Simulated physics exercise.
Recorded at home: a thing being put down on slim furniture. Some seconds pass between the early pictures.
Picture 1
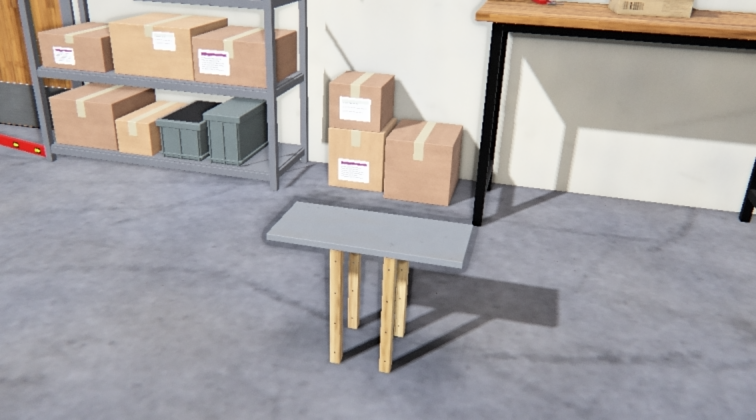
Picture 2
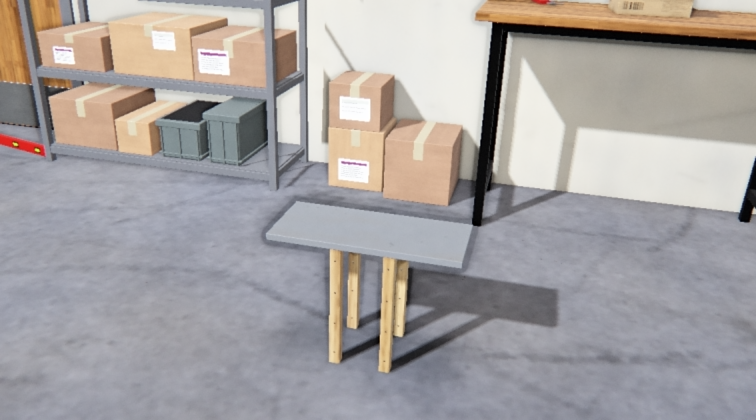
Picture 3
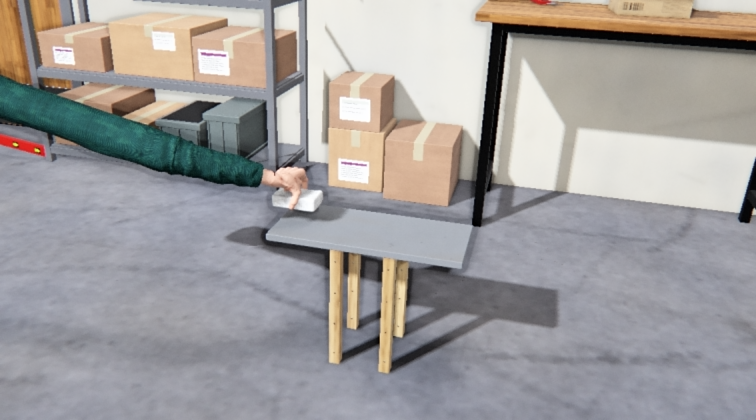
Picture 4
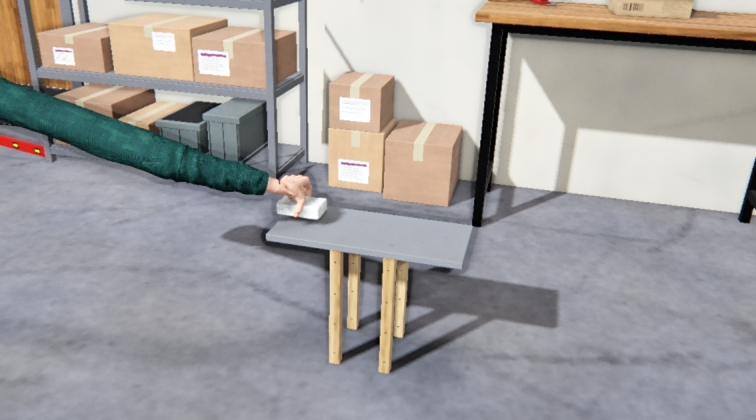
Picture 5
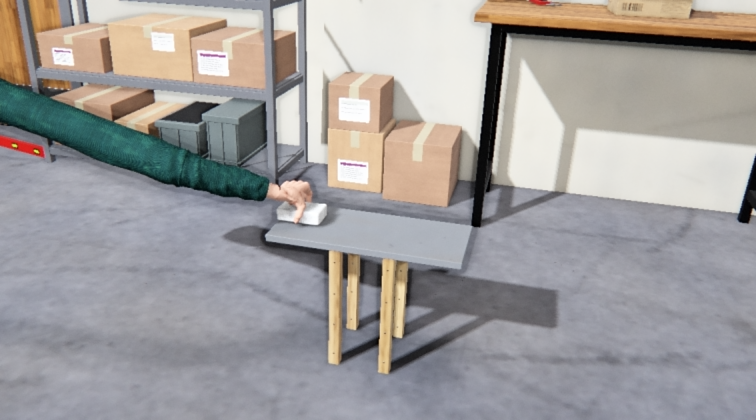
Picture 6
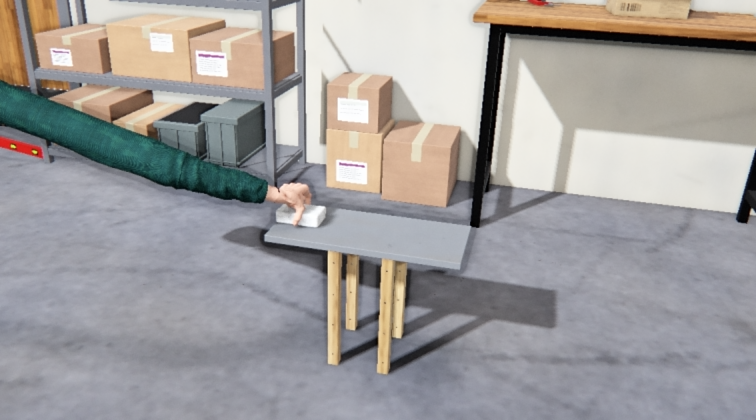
A hand in a green sleeve lowers a white sponge onto the grey stand's left end.
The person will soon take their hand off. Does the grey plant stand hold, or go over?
Grey plant stand: Remains upright.
Then, 0.62 s after the last picture, grey plant stand at rest near (371, 234).
At rest, the grey plant stand stays flat on its feet, near (371, 234).
